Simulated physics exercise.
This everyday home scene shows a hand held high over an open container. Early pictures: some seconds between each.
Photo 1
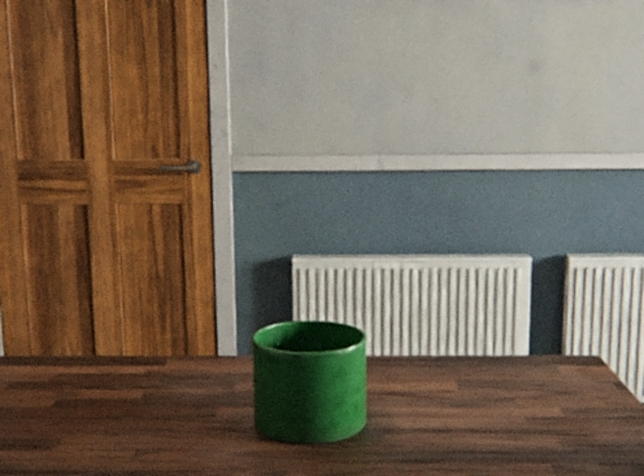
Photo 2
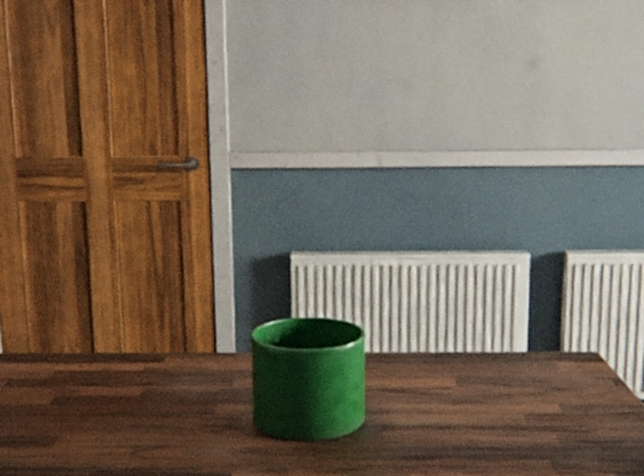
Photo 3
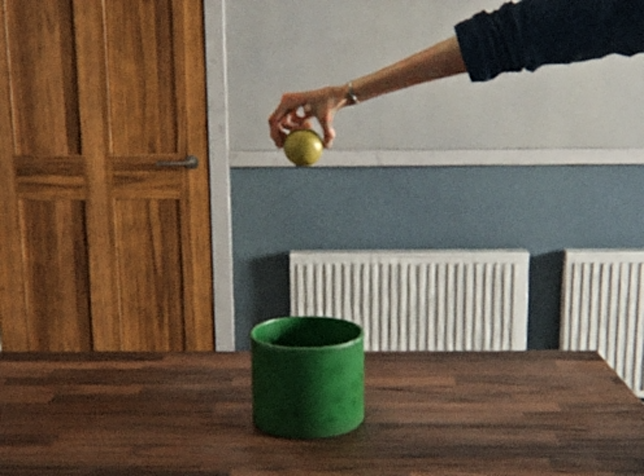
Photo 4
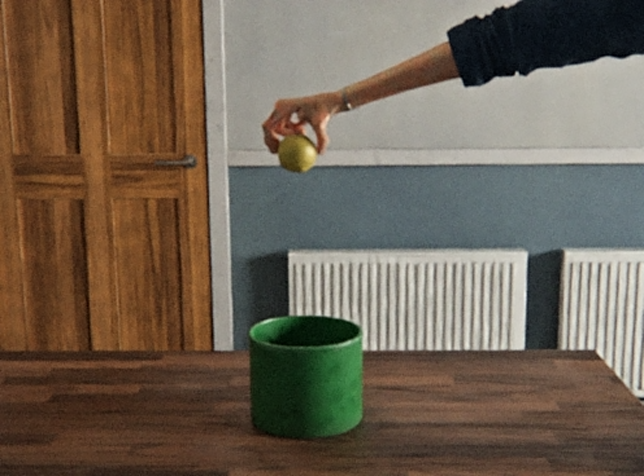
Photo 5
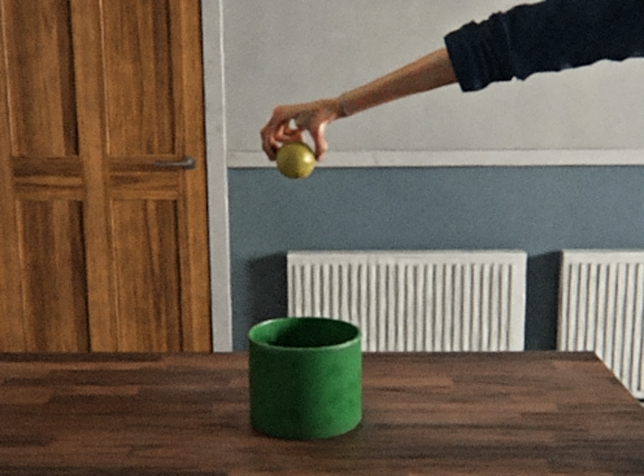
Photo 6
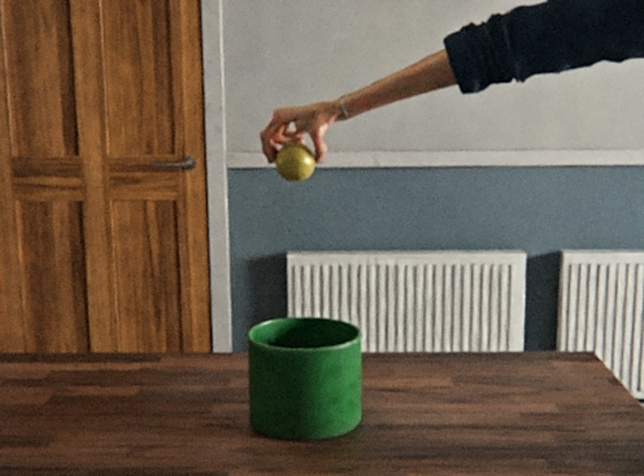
An arm in a dark sleeve, seen from the front across a brown wooden table in a room, comes in from the upper right with a yellow apple in its fingers. An open green bin stands on the table before a wooden door at left and white radiators on a grey and blue wall. The hand shifts slightly left and down, then stays nearly still above the bin, while the view drifts very faintly.
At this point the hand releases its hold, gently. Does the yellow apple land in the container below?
Accurate drop.
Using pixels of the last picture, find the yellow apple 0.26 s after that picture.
Predicted centre: Roughly (297, 300).
Then, 0.18 s on from there, yellow apple displaced about its own width near (296, 219).
Then, 0.26 s on from there, yellow apple on its way down near (297, 300).
In the end, the yellow apple drops into the container, near (298, 396).
